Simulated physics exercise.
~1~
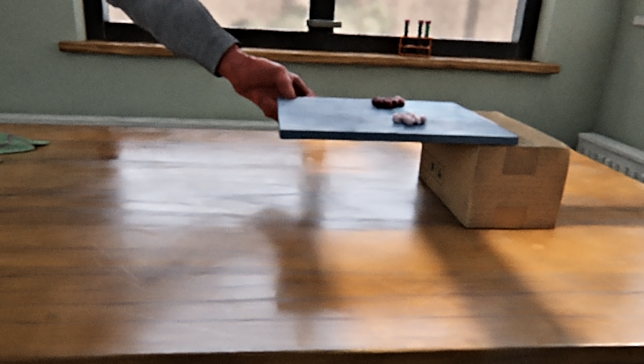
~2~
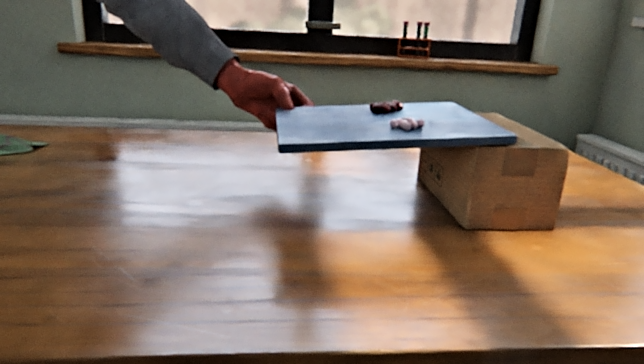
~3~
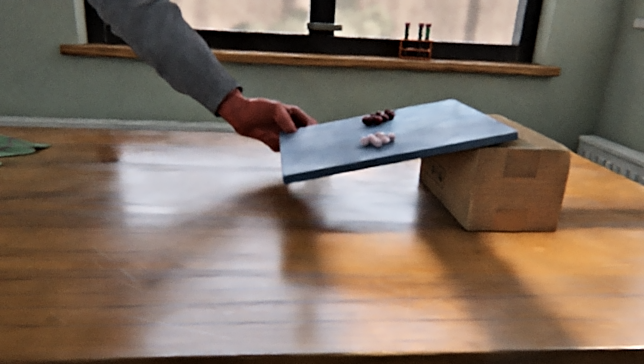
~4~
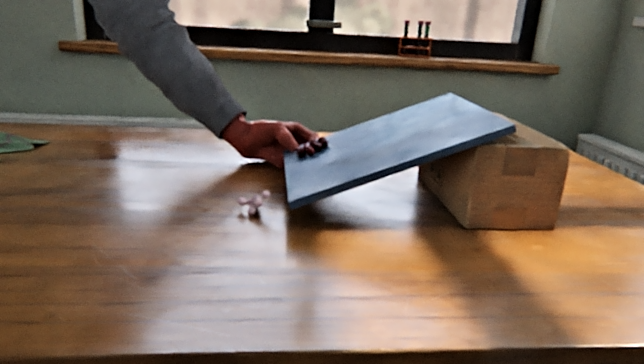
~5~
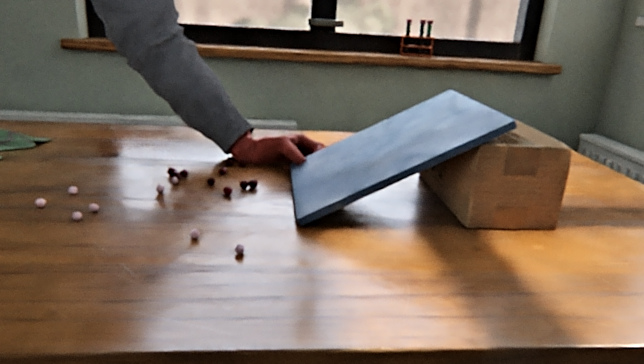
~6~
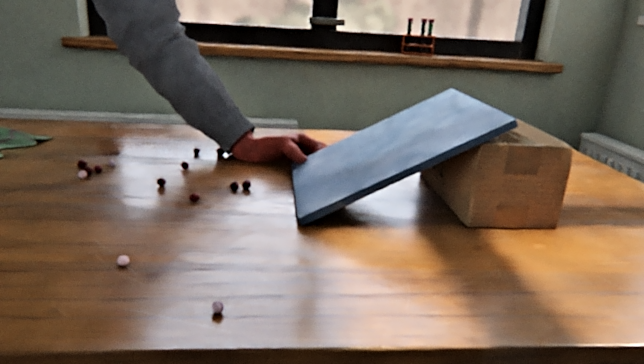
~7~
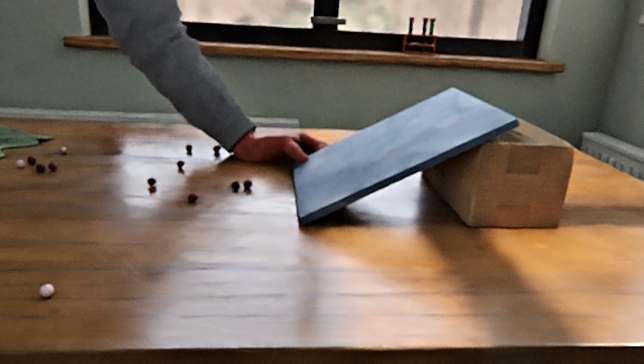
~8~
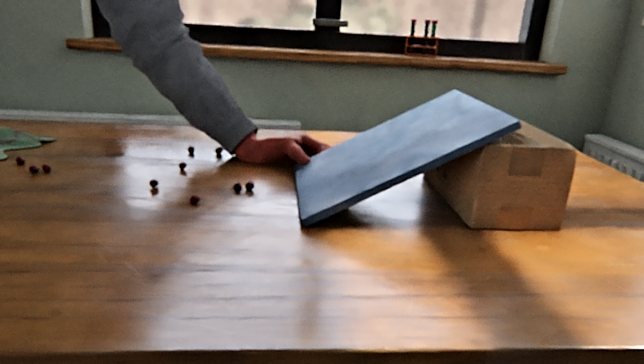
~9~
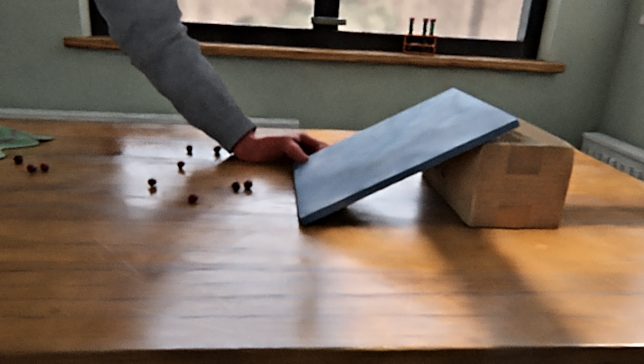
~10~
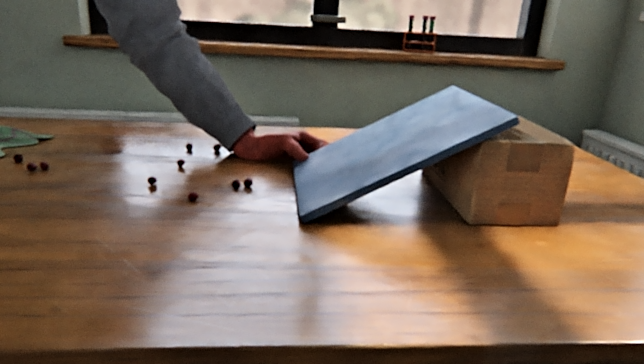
On a wooden table by a window, a hand lowered one end of a blue board propped on a box, and two small heaps of beads rolled off leftward; the pale ones rolled out of sight, while the dark ones stopped, scattered across the tabletop.
